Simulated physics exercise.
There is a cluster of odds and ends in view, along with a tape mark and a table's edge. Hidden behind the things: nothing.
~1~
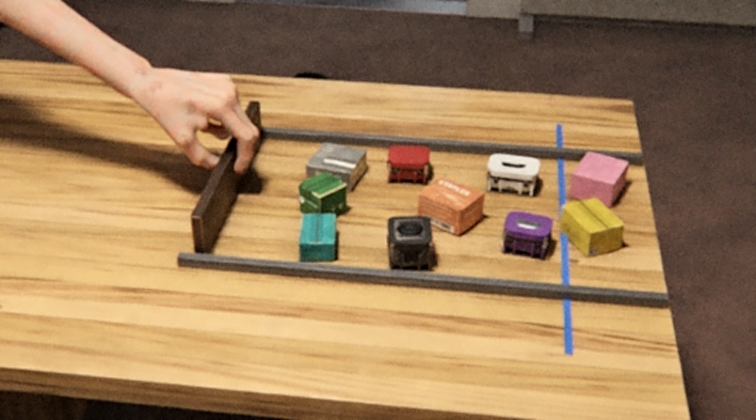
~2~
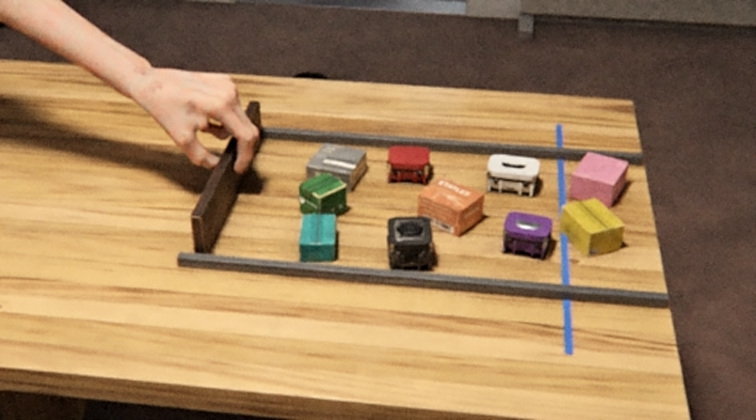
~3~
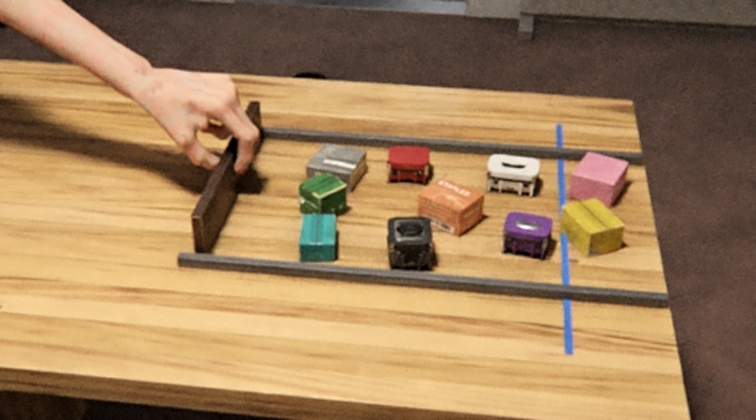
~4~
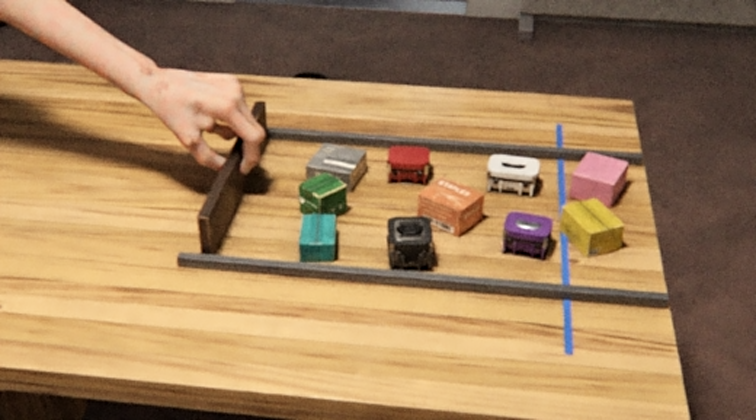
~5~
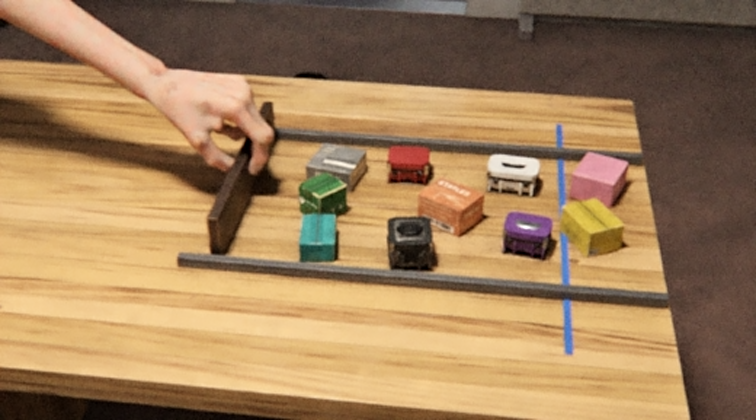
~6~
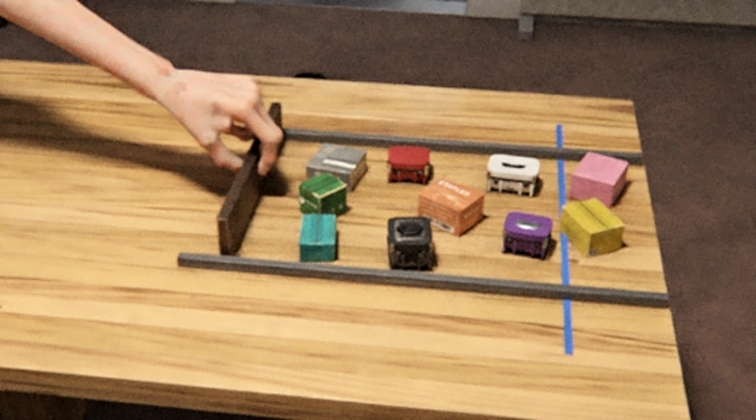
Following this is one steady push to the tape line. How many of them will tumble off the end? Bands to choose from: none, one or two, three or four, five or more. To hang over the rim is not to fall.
Final answer: Three or four.
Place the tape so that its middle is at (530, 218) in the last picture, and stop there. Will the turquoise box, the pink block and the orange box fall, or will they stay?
The turquoise box? It is safe. The pink block? It does not stay. The orange box? It is safe.
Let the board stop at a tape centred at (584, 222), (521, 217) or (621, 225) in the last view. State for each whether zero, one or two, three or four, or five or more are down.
First three to four, next one or two, finally more than four.
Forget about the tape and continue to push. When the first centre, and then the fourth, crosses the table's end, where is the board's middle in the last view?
Near (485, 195) first, near (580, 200) second.
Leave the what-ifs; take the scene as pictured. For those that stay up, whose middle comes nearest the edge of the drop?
Ending up nearest is the red case.
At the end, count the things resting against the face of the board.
3.
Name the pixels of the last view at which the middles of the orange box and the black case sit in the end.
You'll find the first one at (625, 210) and the second at (626, 269).
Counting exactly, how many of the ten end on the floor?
Count of fallen: 3.
Early on, none off yet; pink block at rest near (599, 179); yellow box at rest near (591, 227); purple case at rest near (527, 236).
Finally, the number that fall off is three or four; lost, white case, yellow box and pink block.
